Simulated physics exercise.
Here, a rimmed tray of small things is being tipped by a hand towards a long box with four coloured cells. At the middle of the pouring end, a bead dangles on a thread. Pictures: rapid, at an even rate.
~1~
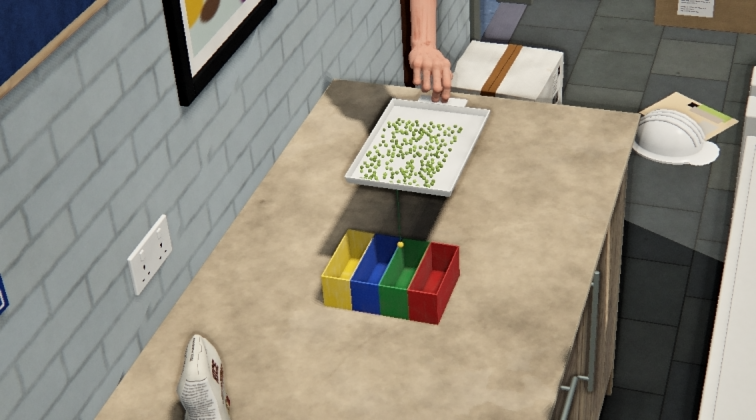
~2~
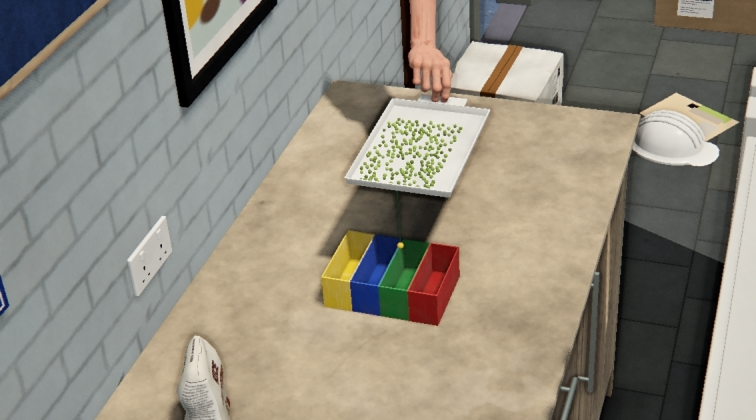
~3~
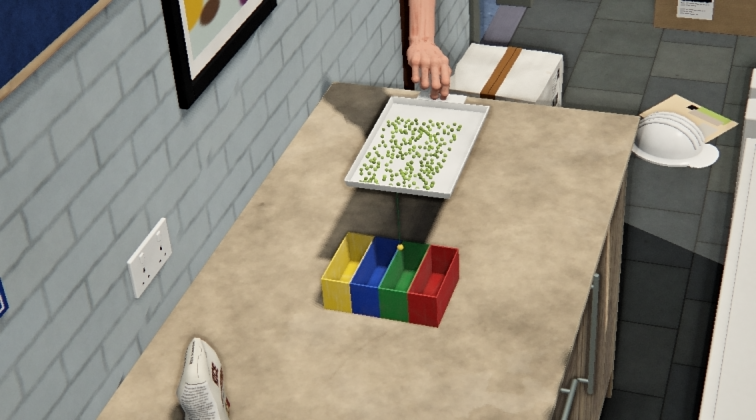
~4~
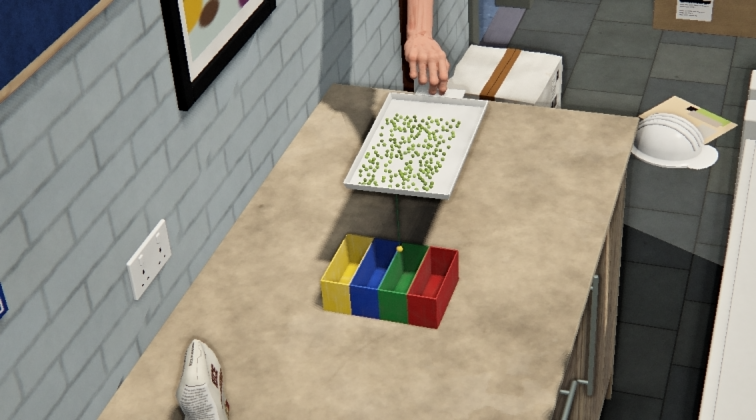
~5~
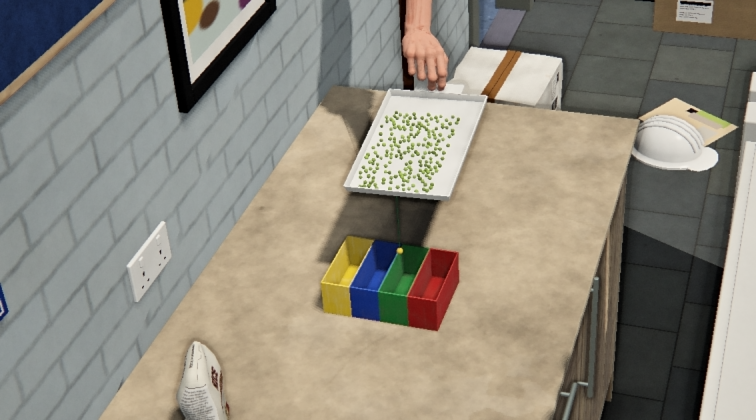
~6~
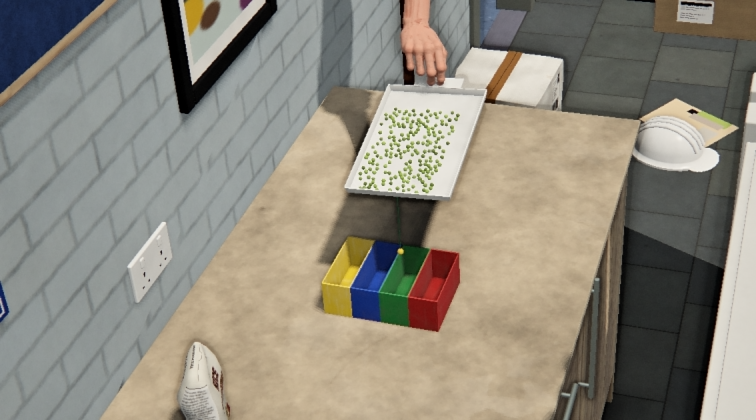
A hand at the far end of a stone-coloured kitchen counter, seen from above at an angle, slowly raises its end of a white rimmed tray of small green peas. The tray tilts slightly, its near left corner dipping a little, while the peas barely shift. Nearer, a box with yellow, blue, green and red cells and a white packet stay still beside the grey brick wall.
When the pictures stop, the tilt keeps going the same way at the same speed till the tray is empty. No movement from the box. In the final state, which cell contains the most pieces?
The yellow one contains the most.
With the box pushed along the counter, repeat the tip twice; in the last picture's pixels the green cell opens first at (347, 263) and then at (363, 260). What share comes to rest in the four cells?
Try 1: Some 90 %; try 2: Some 100 %.
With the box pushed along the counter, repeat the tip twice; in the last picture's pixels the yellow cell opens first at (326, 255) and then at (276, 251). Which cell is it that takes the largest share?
Blue, then the red one.
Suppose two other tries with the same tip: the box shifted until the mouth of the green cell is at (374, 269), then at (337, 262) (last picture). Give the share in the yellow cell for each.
Roughly 10 % and 0 %.
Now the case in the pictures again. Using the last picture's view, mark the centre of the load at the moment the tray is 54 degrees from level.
Centre estimate: (375, 181).
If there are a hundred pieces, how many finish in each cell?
Final shares - yellow cell 60 percent, blue cell 30 percent, green cell 10 percent, red cell 0 percent.
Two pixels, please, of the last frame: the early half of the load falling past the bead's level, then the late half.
First around (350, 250), afterwards around (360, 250).
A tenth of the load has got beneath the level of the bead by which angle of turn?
It is at around 90 degrees by then.
Shortly afterwards, tray tipped steeply; all but a few on the tray; only a few in the blue cell; only a few in the yellow cell; a little falling or outside the box.
Next, tray tipped right over; the bulk on the tray; a little in the yellow cell; only a few in the blue cell; a little falling or outside the box.
Some moments later, tray tipped past a quarter turn; near two thirds in the yellow cell; near a quarter in the blue cell; a little in the green cell; a little falling or outside the box.
In the end, tray tipped past a quarter turn; near two thirds in the yellow cell; near a quarter in the blue cell; a little in the green cell; none at all in the red cell; a little outside the box.
